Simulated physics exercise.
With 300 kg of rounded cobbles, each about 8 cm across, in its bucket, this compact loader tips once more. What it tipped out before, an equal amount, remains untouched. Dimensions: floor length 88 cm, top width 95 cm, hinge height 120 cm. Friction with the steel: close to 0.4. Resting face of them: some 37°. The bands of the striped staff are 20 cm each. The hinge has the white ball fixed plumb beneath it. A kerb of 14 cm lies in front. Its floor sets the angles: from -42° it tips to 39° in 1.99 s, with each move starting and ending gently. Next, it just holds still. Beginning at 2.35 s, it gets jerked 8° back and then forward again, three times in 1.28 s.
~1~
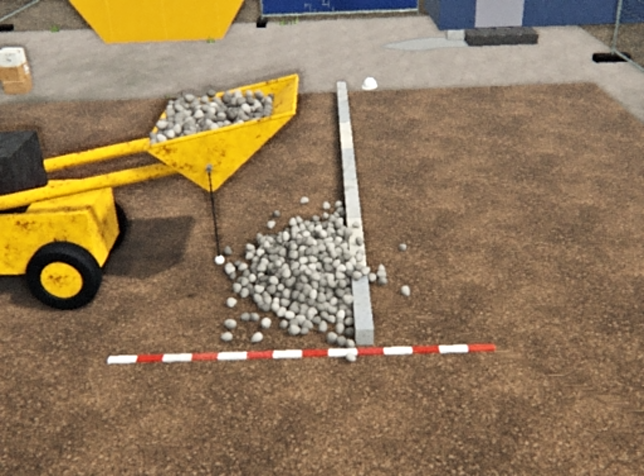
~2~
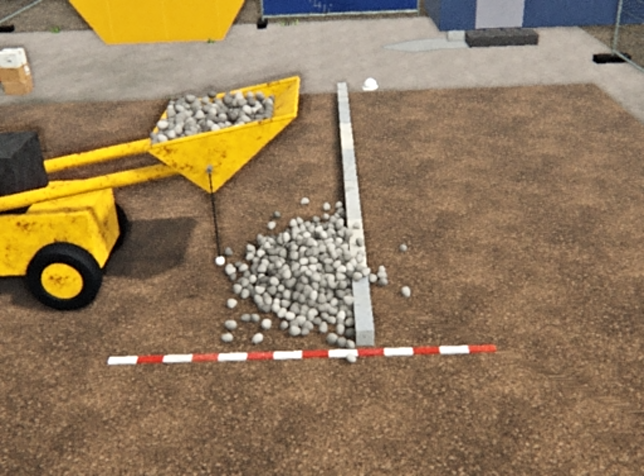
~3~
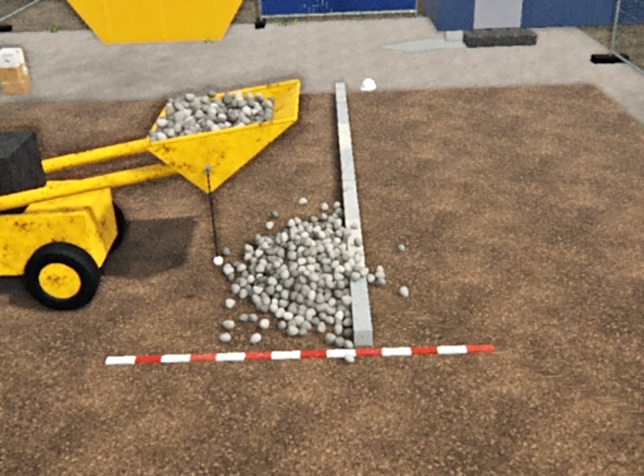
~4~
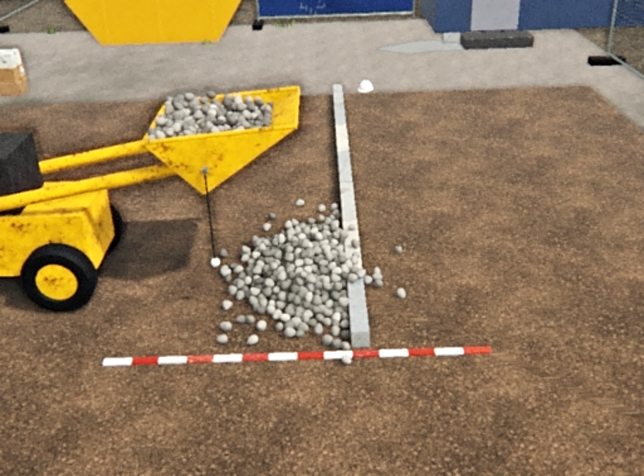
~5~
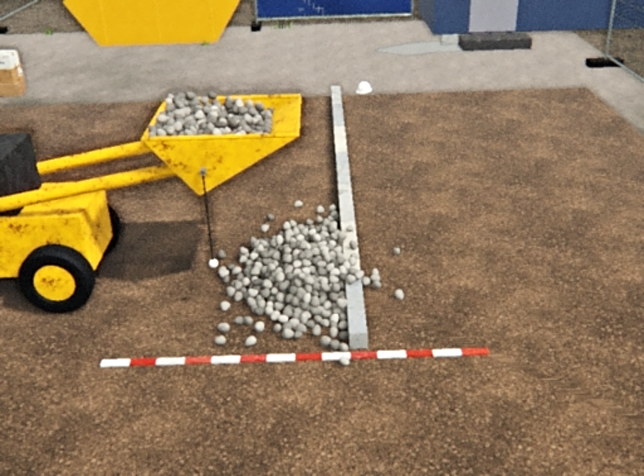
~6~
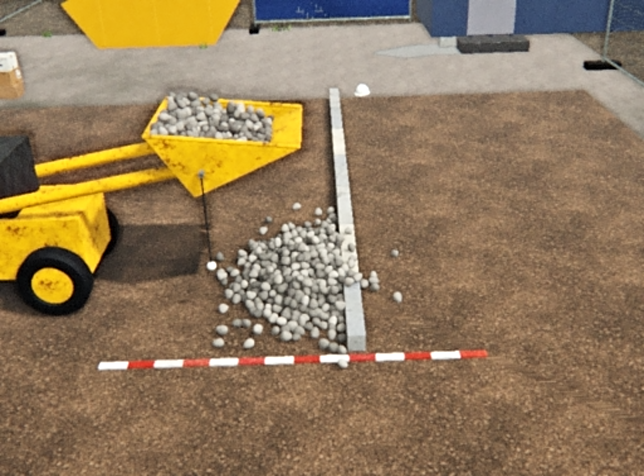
A yellow loader's bucket full of grey stones slowly tilted forward, its front edge dipping to the right, while the stones stayed inside and the pile below lay still against the kerb.
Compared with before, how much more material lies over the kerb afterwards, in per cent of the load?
Some 34 per cent of a load more.
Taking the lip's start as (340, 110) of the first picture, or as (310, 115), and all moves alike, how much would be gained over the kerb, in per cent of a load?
Near 85 in a hundred first, near 55 in a hundred second.
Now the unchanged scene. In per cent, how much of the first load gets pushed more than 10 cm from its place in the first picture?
Some 5 percent, give or take.
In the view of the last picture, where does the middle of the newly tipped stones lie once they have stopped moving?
The middle ends up near (331, 259).
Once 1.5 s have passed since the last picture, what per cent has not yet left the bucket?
Close to 25 per cent of the load.
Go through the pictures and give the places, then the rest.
Lip at (294, 113), floor tilted -42°, highest stones at (237, 99). The earlier load is highest near (308, 249), 23 cm above ground level, 99 % on this side of the kerb, 1 % over the kerb, in the first picture.
The bucket is at -41°, its lip at (295, 115); the top of the load is at (229, 100), in the second picture.
The bucket is at -39°, its lip at (295, 119); the top of the load is at (225, 101), in the third picture.
The bucket is at -35°, its lip at (296, 126); the top of the load is at (199, 104), in the fourth picture.
Lip at (298, 135), floor tilted -30°, highest stones at (193, 102), in the fifth picture.
The bucket is at -24°, its lip at (300, 147); the top of the load is at (178, 103), in the sixth picture.
Then, 0.9 s after the last picture the floor is at 26°; in per cent of one load, 98 in the bucket, 100 on this side of the kerb, 1 over the kerb; the foremost stones are at (373, 275).
Then, 1.5 s after the last picture the floor is at 39°; in per cent of one load, 27 in the bucket, 168 on this side of the kerb, 5 over the kerb; the foremost stones are at (386, 266).
Then, 3.5 s after the last picture the floor is at 39°; in per cent of one load, 0 in the bucket, 164 on this side of the kerb, 35 over the kerb; the foremost stones are at (506, 287).
Then, 5.9 s after the last picture the floor is at 39°; in per cent of one load, 0 in the bucket, 164 on this side of the kerb, 35 over the kerb; the foremost stones are at (506, 287). Net gain over the kerb, 34.
